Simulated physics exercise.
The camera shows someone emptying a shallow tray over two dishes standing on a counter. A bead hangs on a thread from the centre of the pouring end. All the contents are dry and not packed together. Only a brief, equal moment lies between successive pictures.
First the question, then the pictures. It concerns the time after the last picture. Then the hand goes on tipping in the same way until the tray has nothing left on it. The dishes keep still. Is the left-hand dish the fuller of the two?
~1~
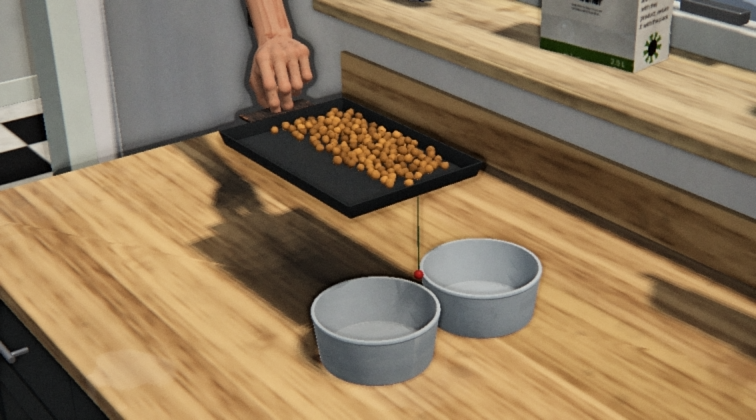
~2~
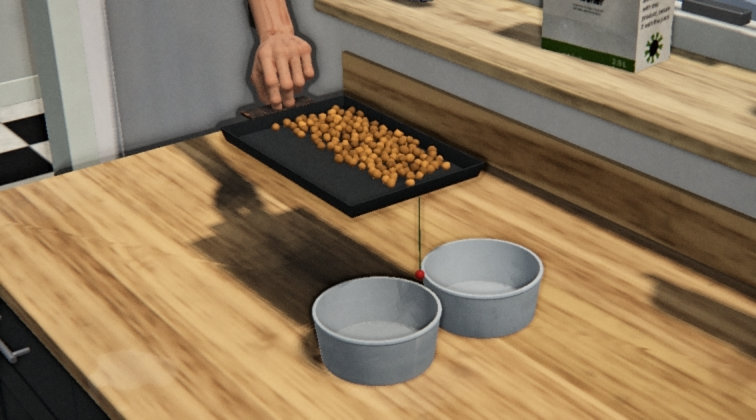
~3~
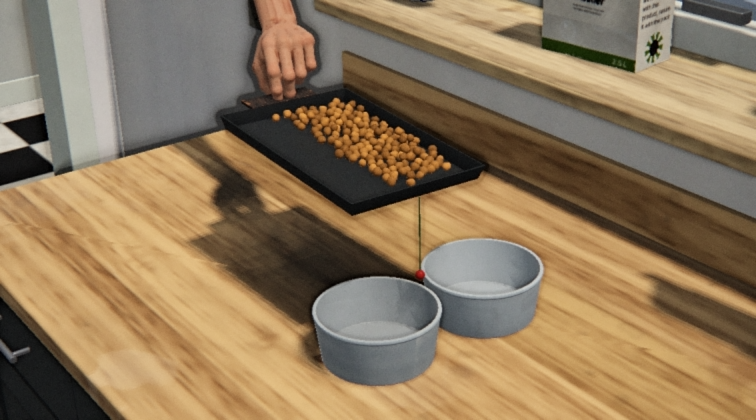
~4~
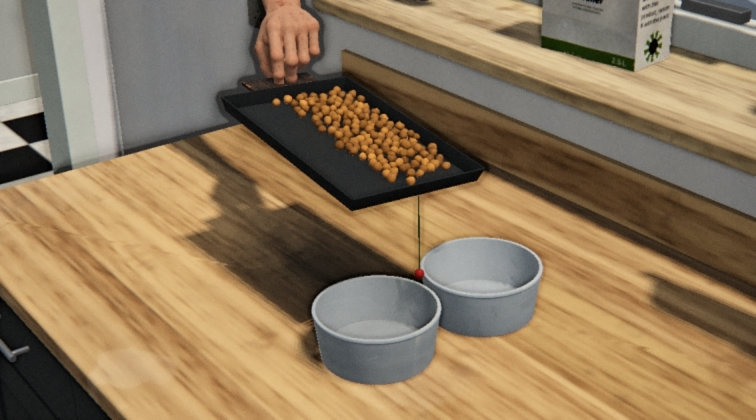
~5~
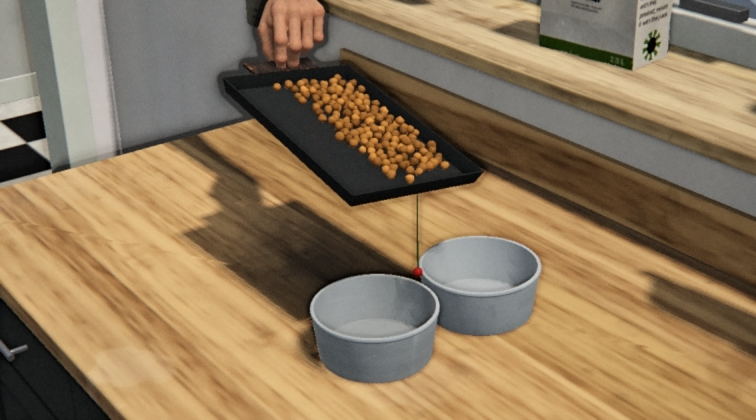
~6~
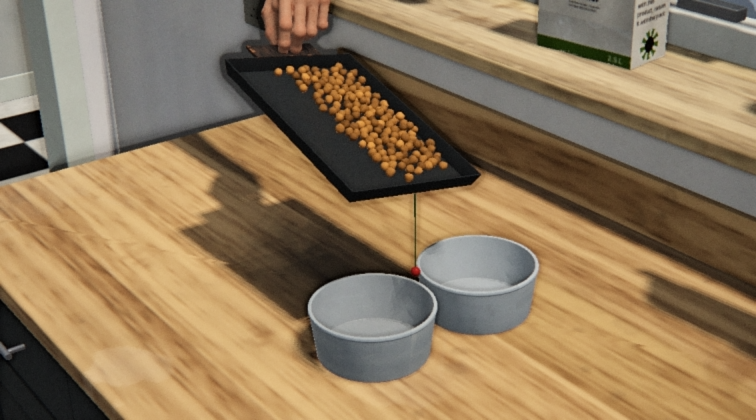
My bet is the dish over on the right is left holding more.
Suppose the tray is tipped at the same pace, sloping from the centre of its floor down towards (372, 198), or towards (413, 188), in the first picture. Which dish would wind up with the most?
First case: The dish at left. Second case: The dish at right.
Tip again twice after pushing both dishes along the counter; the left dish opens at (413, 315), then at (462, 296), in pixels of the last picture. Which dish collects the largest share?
In the first try it's the right-side dish, and in the second it's the left-side dish.
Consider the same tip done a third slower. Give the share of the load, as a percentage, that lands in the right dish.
Some 90 per cent.
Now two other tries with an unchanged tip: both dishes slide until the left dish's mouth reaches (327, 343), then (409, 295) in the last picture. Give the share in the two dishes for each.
First try: Around 30 percent; second try: Around 80 percent.
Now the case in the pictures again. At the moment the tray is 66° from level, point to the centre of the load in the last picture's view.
Close to (429, 127).
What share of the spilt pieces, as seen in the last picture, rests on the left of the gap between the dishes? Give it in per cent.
I make it about 0 percent or so.
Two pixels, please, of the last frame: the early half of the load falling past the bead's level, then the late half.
First roughly (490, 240), then roughly (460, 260).
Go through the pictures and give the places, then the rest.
In the first picture, corners of the pouring end near (350, 204) and (476, 162), level; middle of the load near (367, 143), roasted chickpeas; left dish near (414, 353); right dish near (520, 307); bead on its thread near (419, 275).
In the second picture, corners of the pouring end near (352, 203) and (478, 162), level; middle of the load near (369, 141).
In the third picture, corners of the pouring end near (353, 201) and (479, 165), tipped barely, lowest at the right corner; middle of the load near (369, 137).
In the fourth picture, corners of the pouring end near (354, 197) and (479, 167), tipped a little, lowest at the right corner; middle of the load near (372, 134).
In the fifth picture, corners of the pouring end near (354, 192) and (478, 169), tipped a little, lowest at the right corner; middle of the load near (370, 122).
In the sixth picture, corners of the pouring end near (354, 189) and (476, 172), tipped clearly, lowest at the right corner; middle of the load near (370, 115); left dish near (411, 350); right dish near (517, 304).
Shortly afterwards, tray tipped steeply; all but a few on the tray; only a few in the right dish; only a few in the air.
Next, tray tipped past a quarter turn; the bulk on the tray; a little in the right dish; only a few outside both; near a quarter in the air.
Some moments later, tray tipped past a quarter turn; the bulk in the right dish; a little outside both.
In the end, tray tipped past a quarter turn; none at all in the left dish; the bulk in the right dish; a little outside both.
